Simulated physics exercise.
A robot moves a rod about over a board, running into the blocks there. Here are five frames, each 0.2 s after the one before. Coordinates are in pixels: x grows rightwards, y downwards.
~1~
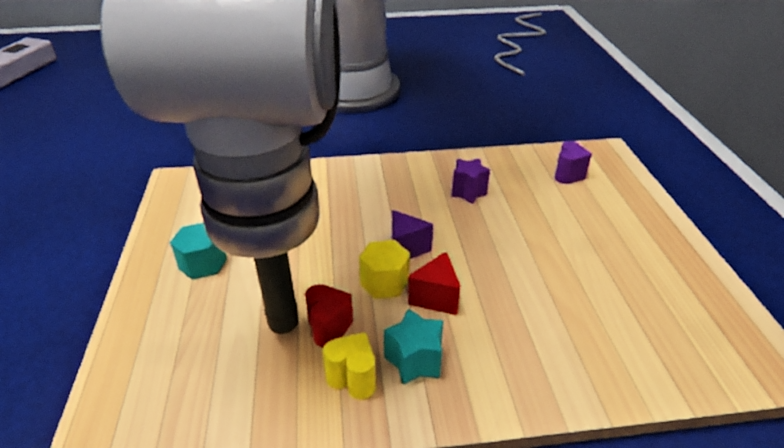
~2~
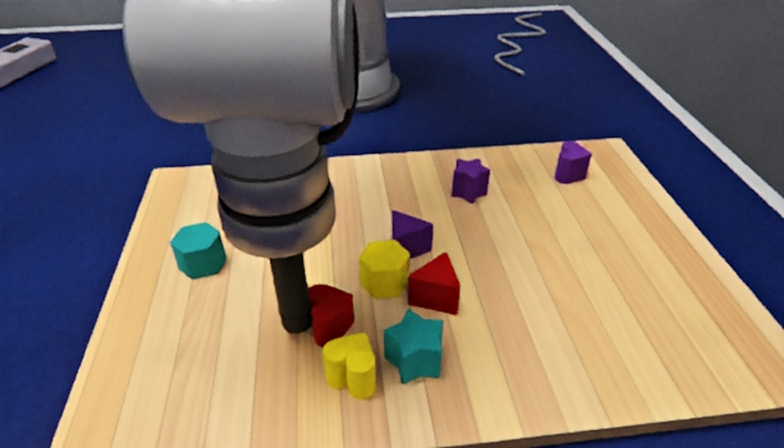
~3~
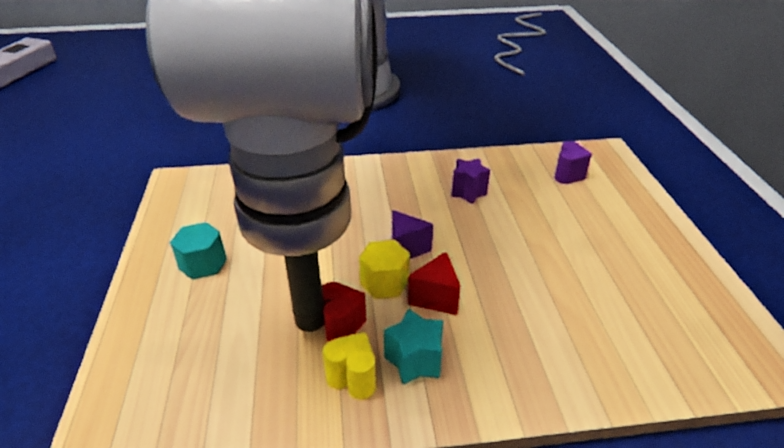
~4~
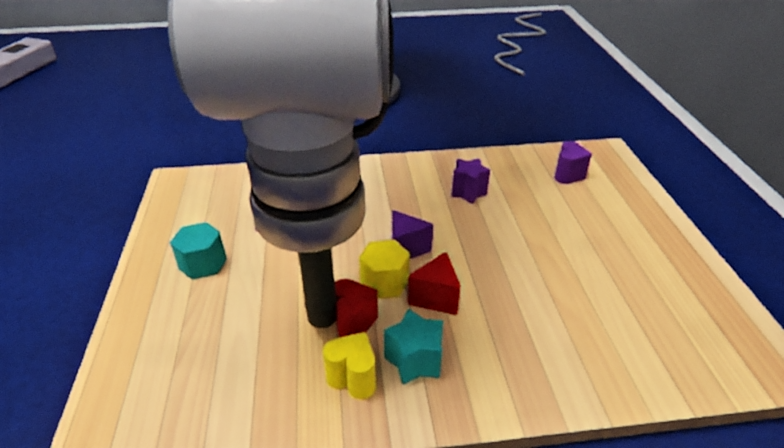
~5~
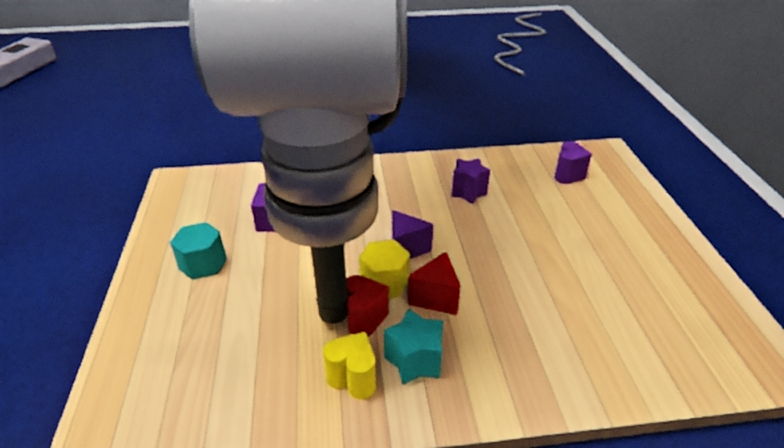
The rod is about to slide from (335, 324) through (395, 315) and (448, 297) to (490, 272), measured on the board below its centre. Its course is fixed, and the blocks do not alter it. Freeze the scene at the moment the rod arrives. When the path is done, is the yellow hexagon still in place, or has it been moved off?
The yellow hexagon keeps its place.
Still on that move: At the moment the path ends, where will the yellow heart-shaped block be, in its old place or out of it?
The block you're asking about stays where it is.
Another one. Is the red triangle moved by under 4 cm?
Final answer: No.
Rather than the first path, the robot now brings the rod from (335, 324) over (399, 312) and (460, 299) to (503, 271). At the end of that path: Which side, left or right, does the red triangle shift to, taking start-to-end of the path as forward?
Facing the way the path runs, start to end, you'll find the red triangle has shifted left.
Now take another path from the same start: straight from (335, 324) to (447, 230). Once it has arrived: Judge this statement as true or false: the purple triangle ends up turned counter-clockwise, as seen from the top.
That is true.
On the path given first. One third of the way, rod at (395, 305); red heart-shaped block at (426, 284); red triangle at (446, 265), turned 20° clockwise.
Two thirds of the way, rod at (449, 287); red heart-shaped block at (481, 270), turned 15° clockwise; red triangle at (484, 244).
At the end, rod at (492, 262); yellow heart-shaped block not moved; red heart-shaped block at (509, 266), turned 70° clockwise; yellow hexagon not moved; red triangle at (501, 227).
